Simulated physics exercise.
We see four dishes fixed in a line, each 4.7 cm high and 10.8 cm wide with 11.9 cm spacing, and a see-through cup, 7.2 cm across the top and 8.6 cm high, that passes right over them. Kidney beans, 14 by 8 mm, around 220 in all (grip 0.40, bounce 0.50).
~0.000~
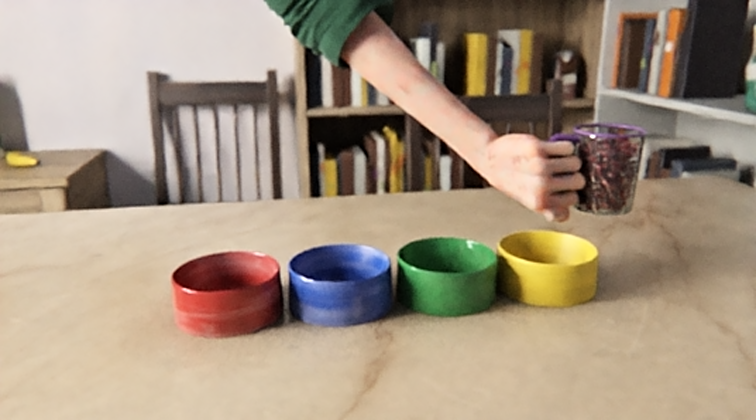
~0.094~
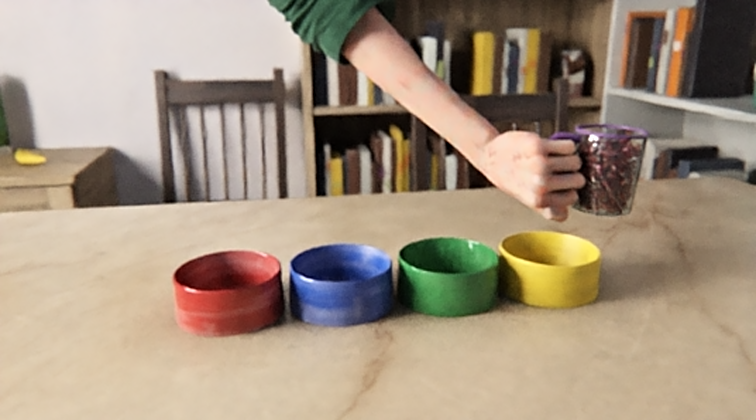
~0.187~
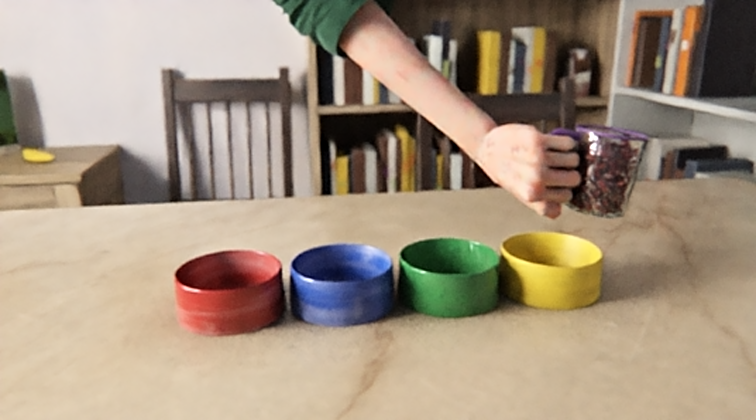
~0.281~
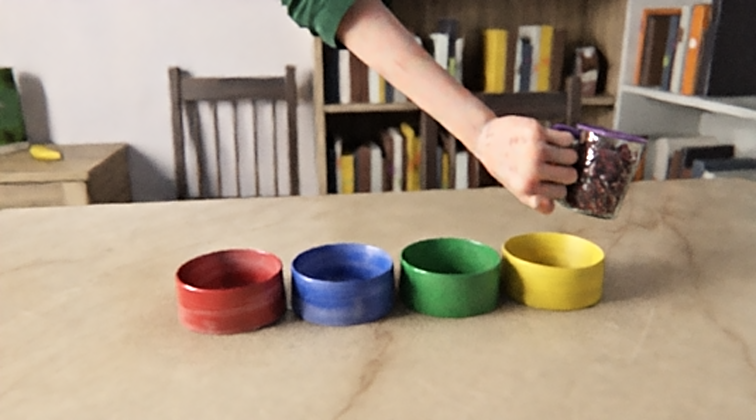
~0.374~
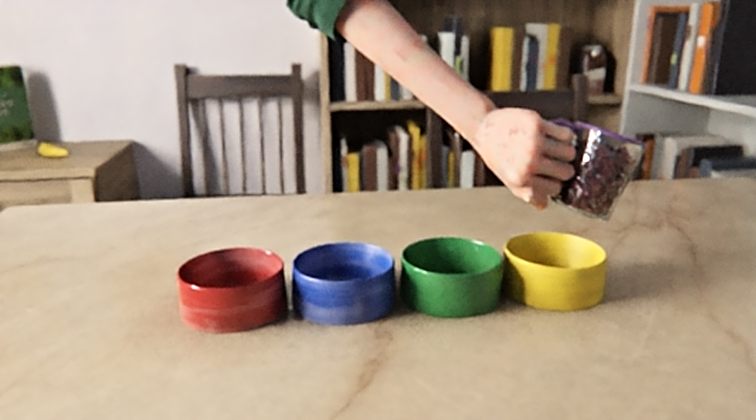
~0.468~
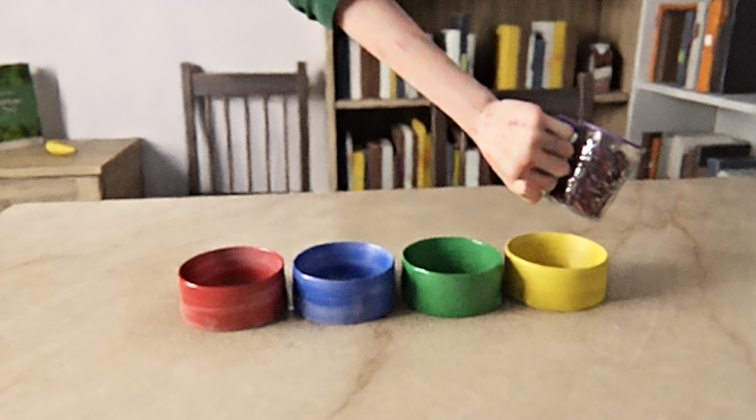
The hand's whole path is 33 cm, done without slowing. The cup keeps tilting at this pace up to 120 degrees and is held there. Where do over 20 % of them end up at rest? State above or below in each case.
Red: Keeps a fifth or less. Blue: Keeps a fifth or less. Green: Keeps a fifth or less. Yellow: Keeps more than a fifth. Counter: Keeps a fifth or less.
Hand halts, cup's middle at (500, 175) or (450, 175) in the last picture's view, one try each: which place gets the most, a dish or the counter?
First try: Yellow; second try: Yellow.
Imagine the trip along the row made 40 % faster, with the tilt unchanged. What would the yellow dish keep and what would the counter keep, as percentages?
Shares: Yellow 10, counter 10.
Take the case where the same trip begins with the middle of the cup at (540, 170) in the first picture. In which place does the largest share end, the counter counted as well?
Largest amount ends at green.
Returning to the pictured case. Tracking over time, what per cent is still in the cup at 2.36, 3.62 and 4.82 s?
It goes roughly like this: 0, 0, 0 per cent.
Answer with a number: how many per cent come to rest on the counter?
Close to 10 %, more or less.
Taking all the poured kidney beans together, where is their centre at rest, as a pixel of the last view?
In the last view, approximately (543, 275).
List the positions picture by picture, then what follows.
In the first frame, cup at (605, 169), tilt 0 degrees, lip at (639, 129), moved 0.0 cm; middle of the pieces at (603, 178); yellow dish at (547, 247); green dish at (447, 255); blue dish at (340, 263); red dish at (227, 271).
In the second frame, cup at (606, 170), tilt 2 degrees, lip at (642, 131), moved 0.3 cm; middle of the pieces at (603, 179).
In the third frame, cup at (602, 171), tilt 7 degrees, lip at (642, 136), moved 0.9 cm; middle of the pieces at (599, 180).
In the fourth frame, cup at (599, 172), tilt 13 degrees, lip at (641, 140), moved 1.6 cm; middle of the pieces at (595, 180).
In the fifth frame, cup at (595, 172), tilt 18 degrees, lip at (641, 144), moved 2.3 cm; middle of the pieces at (590, 180).
In the sixth frame, cup at (591, 172), tilt 24 degrees, lip at (638, 148), moved 3.0 cm; middle of the pieces at (585, 180); yellow dish at (555, 250); green dish at (451, 255); blue dish at (344, 260); red dish at (232, 266). Its pace works out near 60 degrees a second; the hand travels 7 cm a second.
After 2.36 s, tilt 120 degrees; cup holds 0 %, green 5 %, yellow 90 %.
After 3.62 s, tilt 120 degrees; cup holds 0 %, yellow 90 %.
After 4.82 s, tilt 120 degrees; cup holds 0 %, yellow 90 %.
By 5.1 s all is still; red 0 %, blue 0 %, green 0 %, yellow 90 %, counter 10 %.
